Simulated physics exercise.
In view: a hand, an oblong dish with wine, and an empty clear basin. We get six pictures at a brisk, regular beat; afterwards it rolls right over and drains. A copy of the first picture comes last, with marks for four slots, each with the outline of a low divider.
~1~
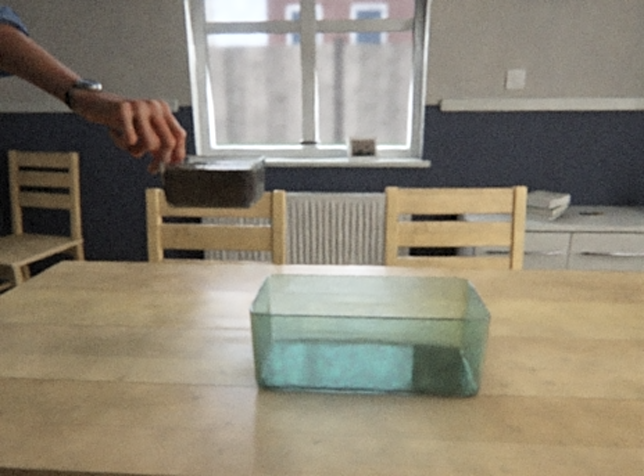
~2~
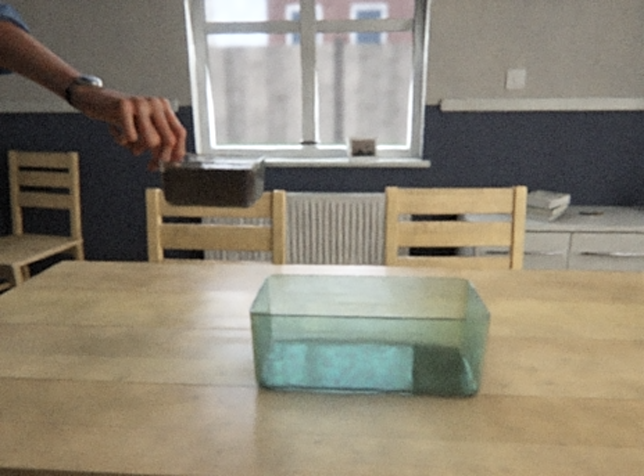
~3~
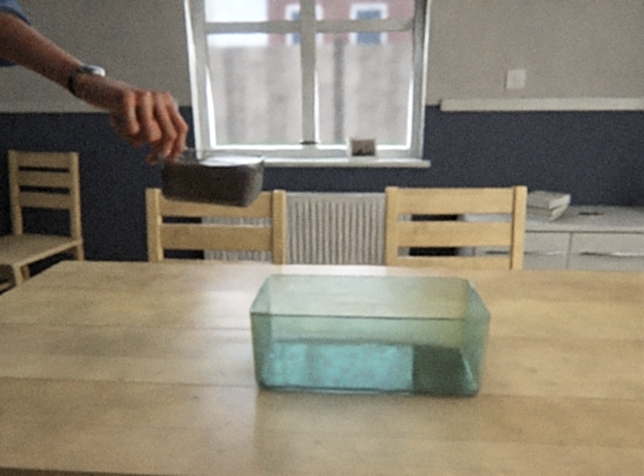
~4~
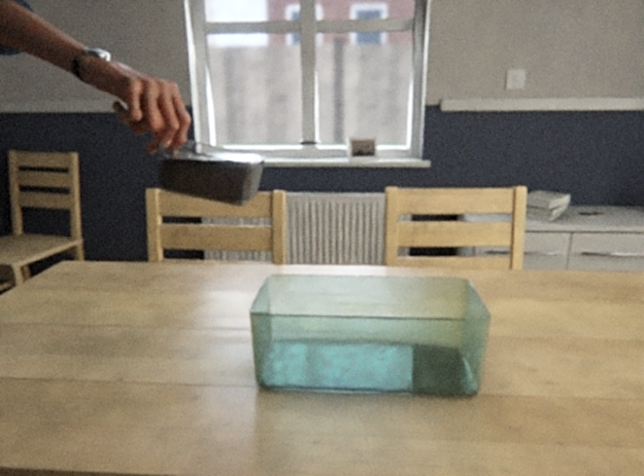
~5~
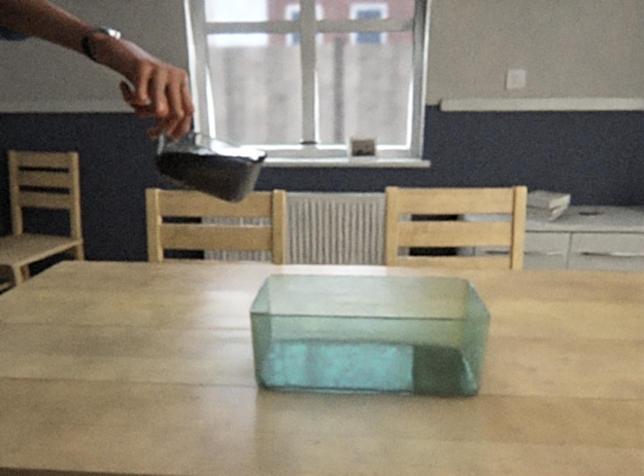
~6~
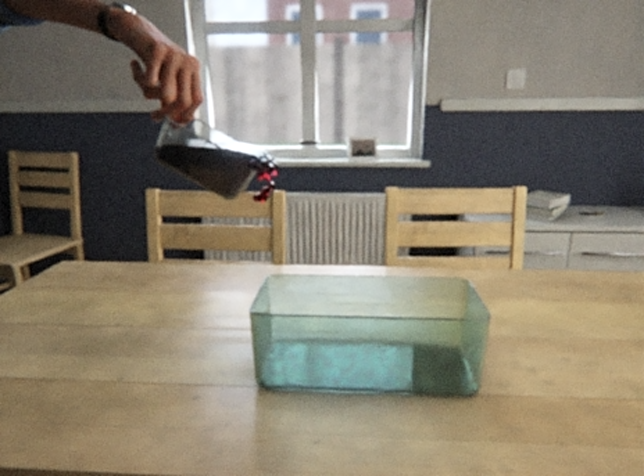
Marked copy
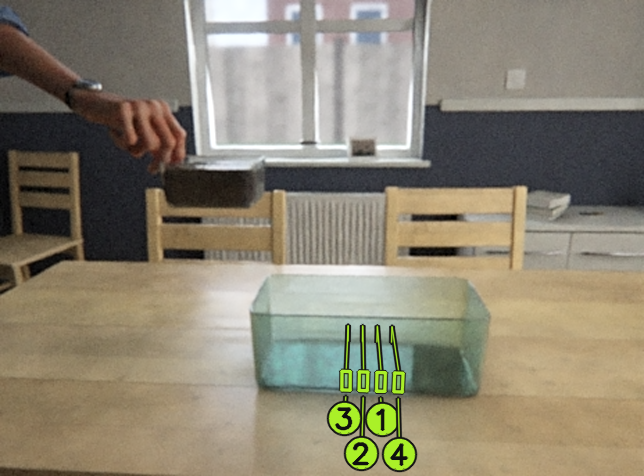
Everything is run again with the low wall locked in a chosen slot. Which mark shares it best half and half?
Best: 3.
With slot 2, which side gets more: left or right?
More ends on the left.
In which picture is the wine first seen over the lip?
In picture 5.
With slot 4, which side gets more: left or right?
More ends on the left.
On the marked copy, 1 at (380, 397); 2 at (363, 397); 3 at (345, 396); 4 at (398, 398).
With 1, about 85 % ends left of the wall and 13 % right of it.
With 2, about 77 % ends left of the wall and 20 % right of it; 3 % is lost outside.
With 3, about 48 % ends left of the wall and 50 % right of it.
With 4, about 82 % ends left of the wall and 16 % right of it; 3 % is lost outside.
